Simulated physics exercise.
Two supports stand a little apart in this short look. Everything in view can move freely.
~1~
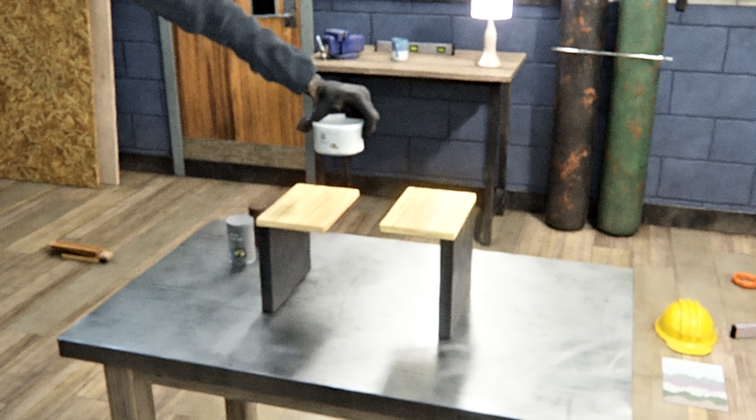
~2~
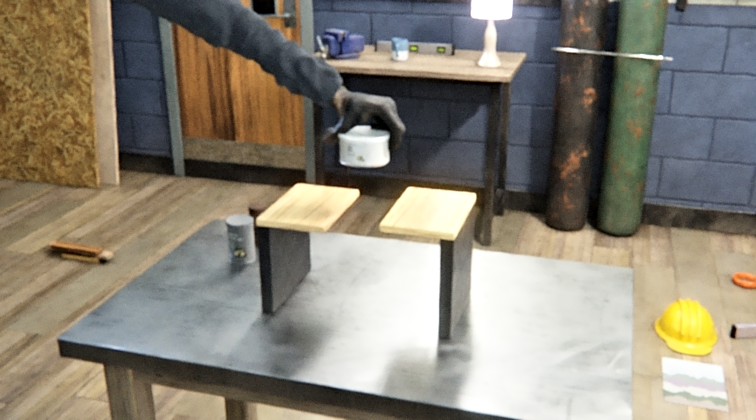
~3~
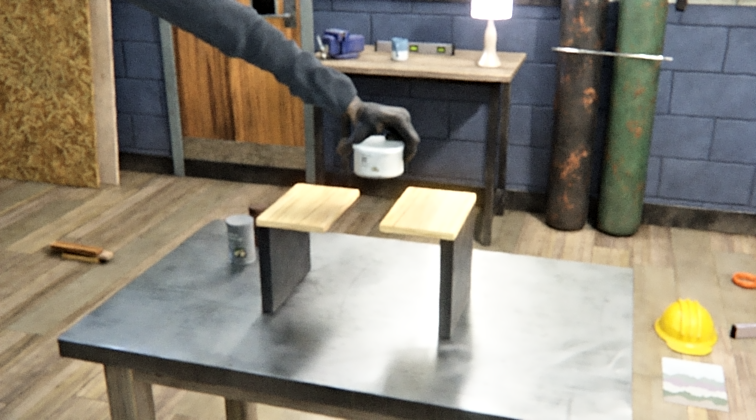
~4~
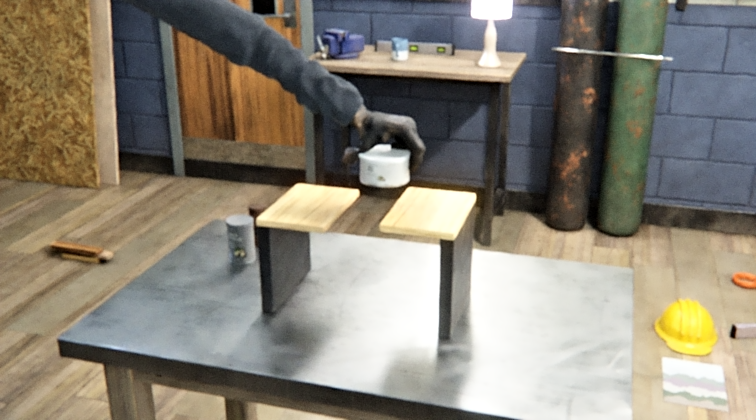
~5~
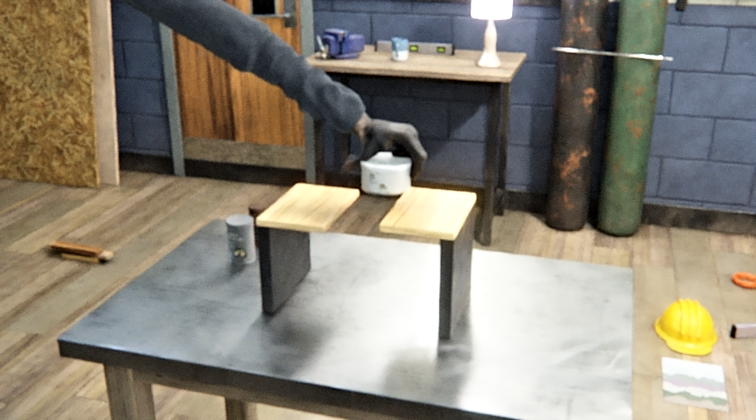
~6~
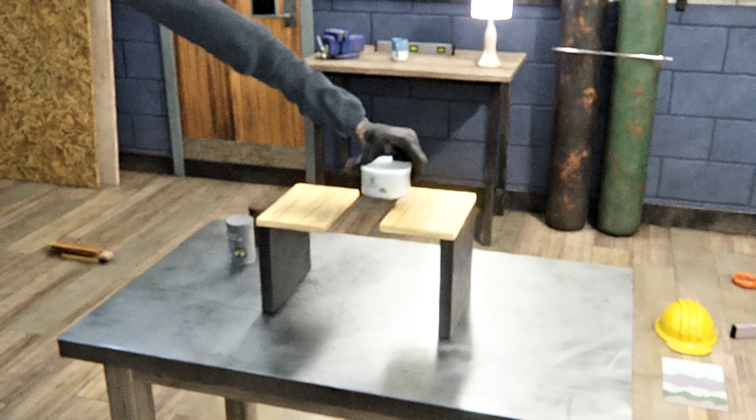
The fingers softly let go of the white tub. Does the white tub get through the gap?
It gets down.
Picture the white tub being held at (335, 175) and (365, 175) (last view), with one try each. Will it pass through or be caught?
Try 1 - held back; try 2 - passes the gap.
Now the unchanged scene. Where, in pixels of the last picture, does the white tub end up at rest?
It finishes at around (368, 279).
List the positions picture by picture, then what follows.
On its way; white tub (338, 135); grey tin (241, 240), in the first picture.
On its way; white tub (364, 147); grey tin (241, 240), in the second picture.
On its way; white tub (378, 157); grey tin (241, 240), in the third picture.
On its way; white tub (384, 166); grey tin (241, 240), in the fourth picture.
On its way; white tub (386, 174); grey tin (241, 240), in the fifth picture.
Held still over the gap; white tub (386, 178); grey tin (241, 240), in the sixth picture.
Then, 0.30 s after the last picture, white tub tipped 62° from how it was near (374, 212).
Then, 0.40 s after the last picture, white tub on its side near (364, 267).
Then, 0.50 s after the last picture, white tub on its side near (372, 278).
At rest, tipped over on the stand or table, white tub; the other 2 in place. Seen from the same camera at the end, white tub near (368, 279). The tub goes down the gap.
